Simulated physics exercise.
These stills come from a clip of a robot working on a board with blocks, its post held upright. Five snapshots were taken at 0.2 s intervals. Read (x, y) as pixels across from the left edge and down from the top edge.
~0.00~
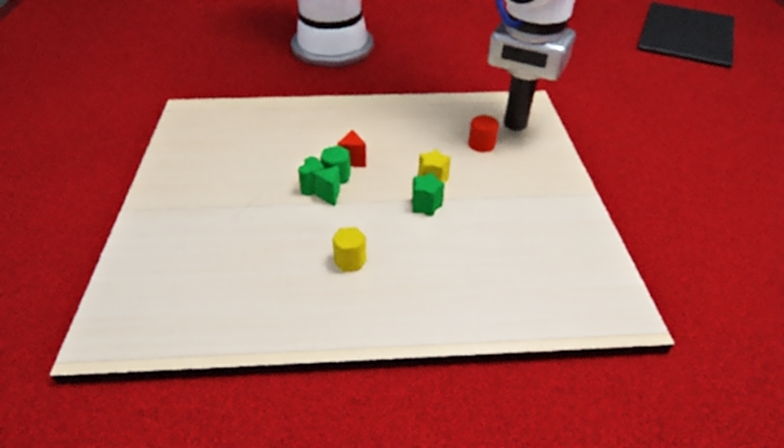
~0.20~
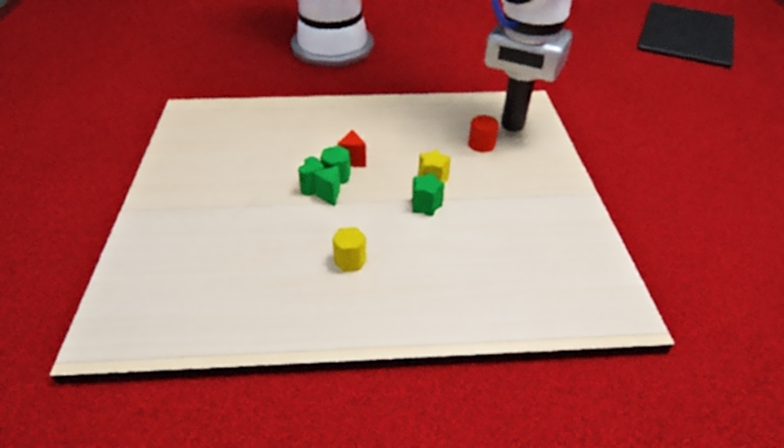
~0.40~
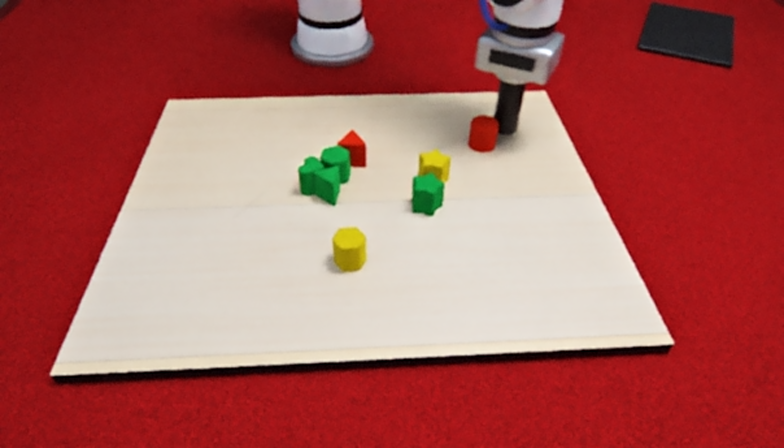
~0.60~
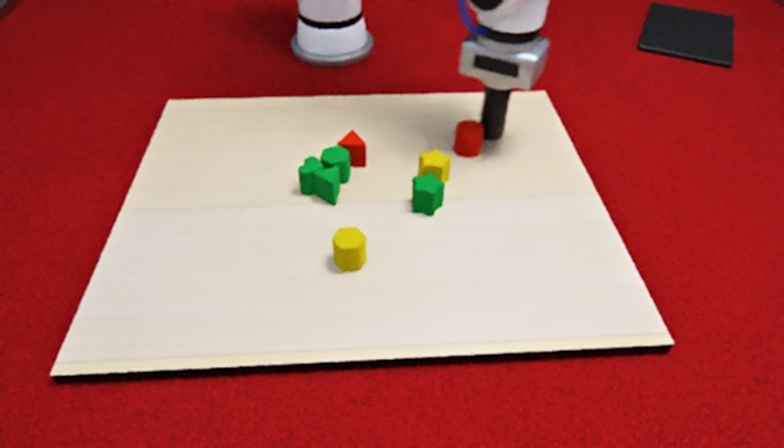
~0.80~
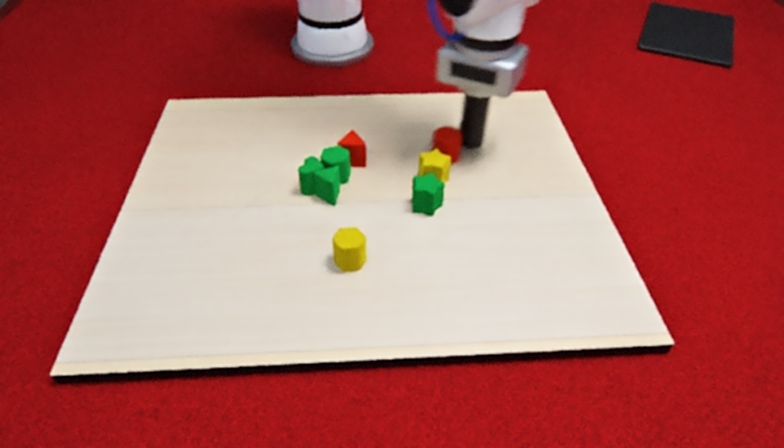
The footage shows a robot arm with a dark post above a pale board of red, green and yellow blocks; the post moves left to the red cylinder and pushes it left, close to the yellow star-shaped block.
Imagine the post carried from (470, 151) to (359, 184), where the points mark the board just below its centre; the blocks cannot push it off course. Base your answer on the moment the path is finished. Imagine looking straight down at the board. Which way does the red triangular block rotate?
Spins clockwise.
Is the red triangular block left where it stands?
Short answer: No.
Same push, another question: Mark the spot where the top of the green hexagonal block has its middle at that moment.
At (303, 151).
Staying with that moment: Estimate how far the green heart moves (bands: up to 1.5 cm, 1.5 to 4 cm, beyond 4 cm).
Less than 1.5 cm.
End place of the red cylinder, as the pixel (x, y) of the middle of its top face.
The red cylinder ends near (333, 152).
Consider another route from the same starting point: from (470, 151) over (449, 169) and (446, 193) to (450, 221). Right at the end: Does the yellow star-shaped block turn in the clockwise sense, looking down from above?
I believe so.
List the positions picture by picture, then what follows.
The first frame shows post's lower end at (515, 125); green heart at (311, 164); green hexagonal block at (335, 154); red triangular block at (352, 138); red cylinder at (485, 122).
The second frame shows post at (513, 126); blocks still.
The third frame shows post at (504, 129); blocks still.
The fourth frame shows post at (491, 135); red cylinder at (470, 127).
The fifth frame shows post at (471, 143); green heart at (311, 164); green hexagonal block at (335, 154); red triangular block at (352, 138); red cylinder at (448, 134).
On the path given first. One third of the way, post at (434, 153); red cylinder at (409, 142).
Two thirds of the way, post at (397, 164); red triangular block at (346, 137), turned 20° clockwise; red cylinder at (369, 149).
At the end, post at (358, 175); green heart at (302, 167), turned 45° anticlockwise; green hexagonal block at (303, 151), turned 25° anticlockwise; red triangular block at (338, 133), turned 75° clockwise; red cylinder at (333, 152).
